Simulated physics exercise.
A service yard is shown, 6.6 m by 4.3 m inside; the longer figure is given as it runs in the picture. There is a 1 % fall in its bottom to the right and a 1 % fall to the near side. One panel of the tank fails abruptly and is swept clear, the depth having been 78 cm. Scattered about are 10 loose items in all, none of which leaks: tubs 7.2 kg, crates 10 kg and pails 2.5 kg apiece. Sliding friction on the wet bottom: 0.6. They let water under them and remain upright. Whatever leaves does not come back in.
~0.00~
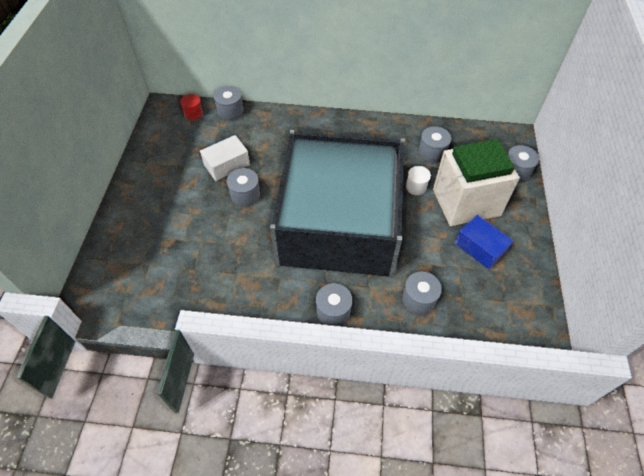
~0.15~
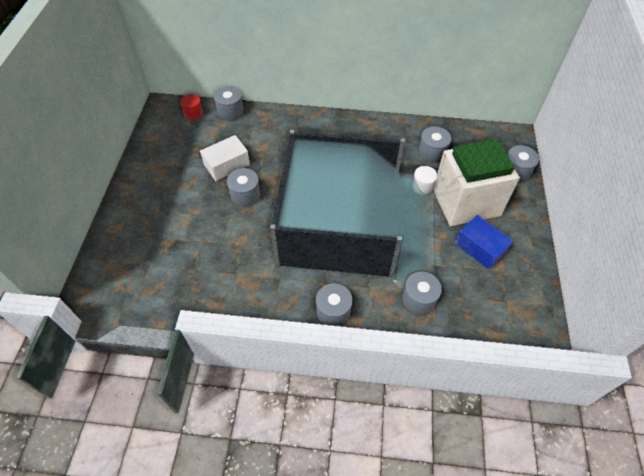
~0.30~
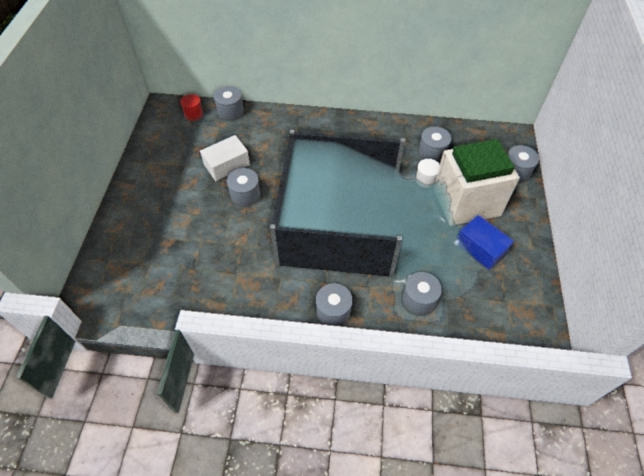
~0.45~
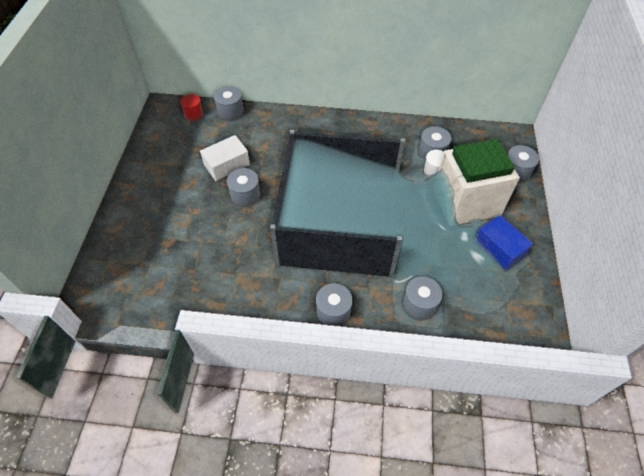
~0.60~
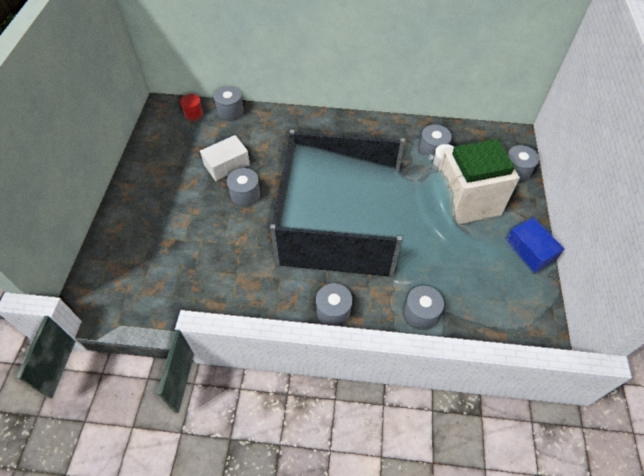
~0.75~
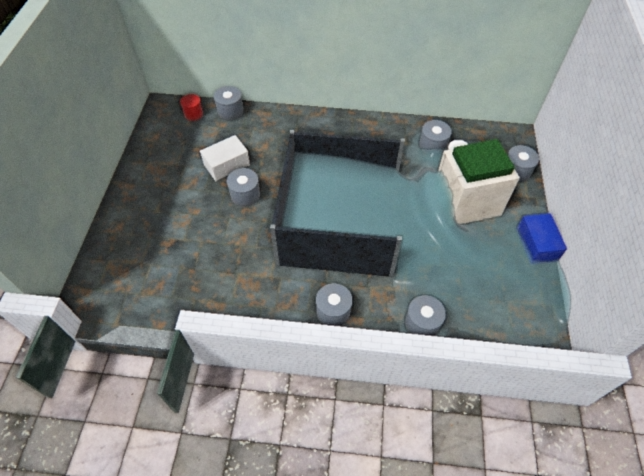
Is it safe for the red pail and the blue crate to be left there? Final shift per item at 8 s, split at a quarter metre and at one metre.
Red pail short shift; blue crate long shift.
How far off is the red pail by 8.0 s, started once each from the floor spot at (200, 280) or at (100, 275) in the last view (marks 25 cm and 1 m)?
In that order: It goes a long way; it goes a long way.
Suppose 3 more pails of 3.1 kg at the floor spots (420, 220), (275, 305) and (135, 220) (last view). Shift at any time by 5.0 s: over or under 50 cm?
In sequence: Goes beyond; goes beyond; stays within.
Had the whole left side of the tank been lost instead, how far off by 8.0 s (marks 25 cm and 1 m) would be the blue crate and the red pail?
Well, the blue crate basically stays there and the red pail goes a long way.
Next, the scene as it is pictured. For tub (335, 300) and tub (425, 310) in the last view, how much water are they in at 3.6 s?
About 6 and 10 cm.
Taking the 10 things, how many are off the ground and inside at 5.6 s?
I'd say 6 of them.
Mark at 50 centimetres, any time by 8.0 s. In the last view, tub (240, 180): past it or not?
Answer: Not far enough.
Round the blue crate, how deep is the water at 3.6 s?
Depth: About 14 cm.
After 1.6 s the red pail is near (190, 101), 0.0 m from its start, aground; the blue crate is near (527, 178), 1.2 m from its start, aground; 0 of 10 are out; 3 afloat.
After 3.6 s the red pail is near (190, 101), 0.0 m from its start, aground; the blue crate is near (456, 149), 1.5 m from its start, afloat; 0 of 10 are out; 6 afloat.
After 5.6 s the red pail is near (189, 100), 0.0 m from its start, aground; the blue crate is near (415, 159), 1.6 m from its start, afloat; 0 of 10 are out; 6 afloat.
After 8.0 s the red pail is near (147, 93), 0.7 m from its start, afloat; the blue crate is near (393, 153), 1.9 m from its start, afloat; 0 of 10 are out; 9 afloat.
